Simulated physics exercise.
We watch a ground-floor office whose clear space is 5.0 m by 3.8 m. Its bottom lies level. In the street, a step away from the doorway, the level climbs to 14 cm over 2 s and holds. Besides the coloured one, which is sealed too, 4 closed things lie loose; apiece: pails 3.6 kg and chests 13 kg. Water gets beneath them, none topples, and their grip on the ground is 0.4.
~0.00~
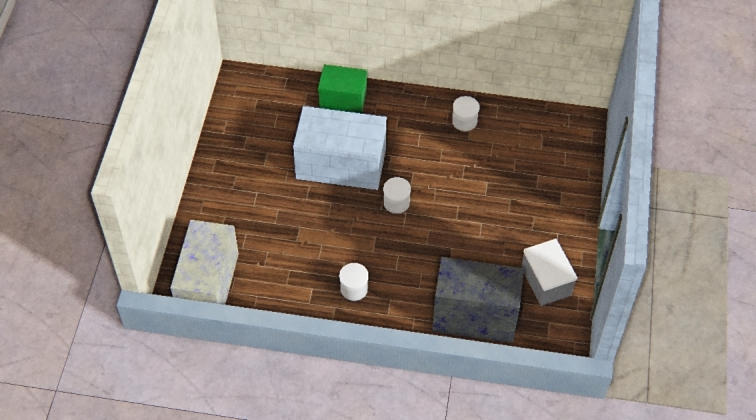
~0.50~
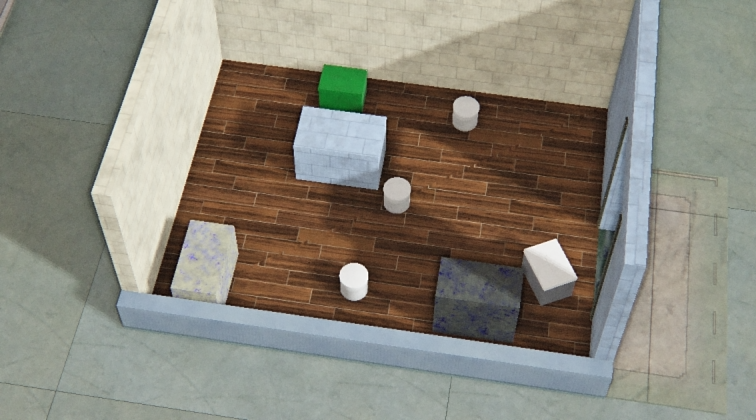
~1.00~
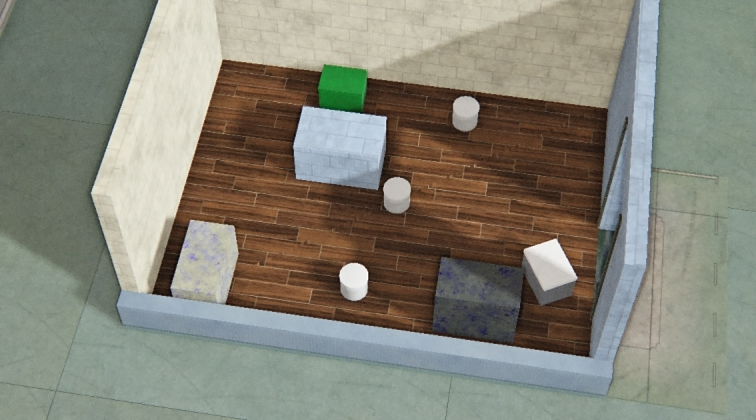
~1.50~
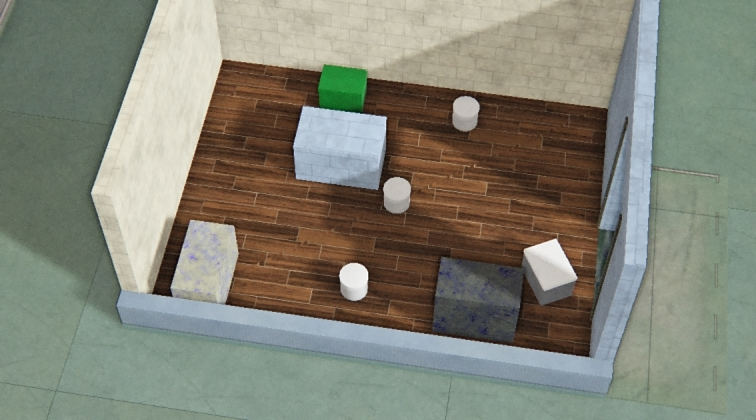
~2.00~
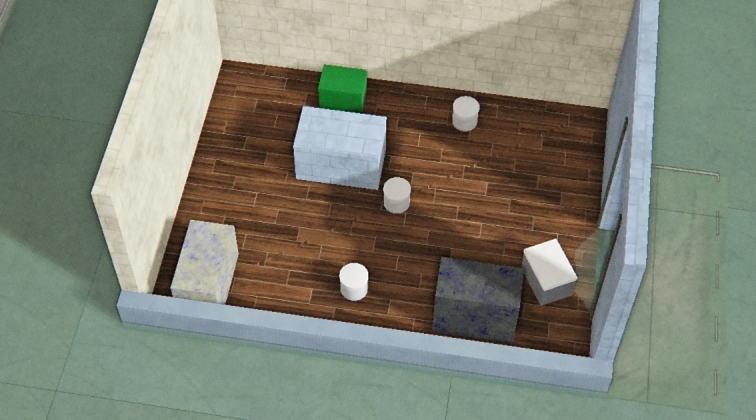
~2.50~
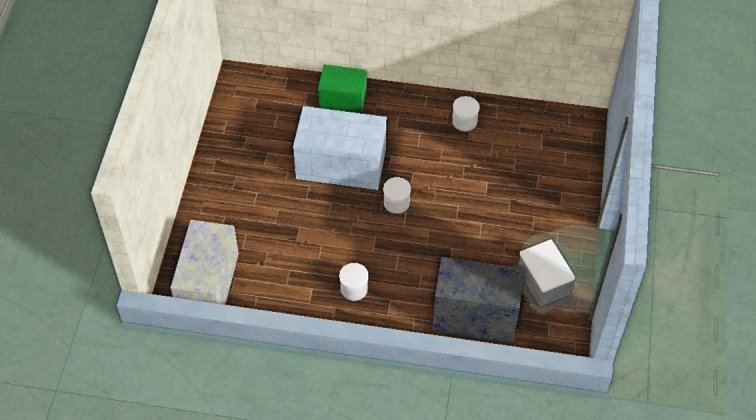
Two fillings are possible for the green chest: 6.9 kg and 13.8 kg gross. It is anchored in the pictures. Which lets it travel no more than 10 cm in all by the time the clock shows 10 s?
For it, only the larger load is enough.
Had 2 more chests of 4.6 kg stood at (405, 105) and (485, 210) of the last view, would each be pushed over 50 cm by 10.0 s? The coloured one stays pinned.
In turn: Short of it, over.
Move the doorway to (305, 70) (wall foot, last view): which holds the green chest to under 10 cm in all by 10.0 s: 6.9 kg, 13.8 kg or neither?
In that case neither load is enough.
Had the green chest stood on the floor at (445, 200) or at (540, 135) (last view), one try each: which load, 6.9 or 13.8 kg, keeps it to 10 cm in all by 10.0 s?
In turn: Neither is enough; the smaller is enough.
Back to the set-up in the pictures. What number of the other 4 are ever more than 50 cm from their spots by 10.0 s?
3 of them.
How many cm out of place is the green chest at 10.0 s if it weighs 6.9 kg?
Roughly 100 cm.
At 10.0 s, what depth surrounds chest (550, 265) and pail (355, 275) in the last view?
About 4 and 4 cm.
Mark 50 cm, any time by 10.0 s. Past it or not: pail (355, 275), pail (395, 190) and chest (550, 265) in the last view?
In turn: Short of it, past it, over.
After 3.5 s the green chest would be 0 cm from its start with 6.9 kg and 0 cm from its start with 13.8 kg; 0 cm of water round it then.
After 4.5 s the green chest would be 0 cm from its start with 6.9 kg and 0 cm from its start with 13.8 kg; 0 cm of water round it then.
After 7.0 s the green chest would be 35 cm from its start with 6.9 kg and 0 cm from its start with 13.8 kg; 3 cm of water round it then.
After 10.0 s the green chest would be 97 cm from its start with 6.9 kg and 0 cm from its start with 13.8 kg; 4 cm of water round it then.
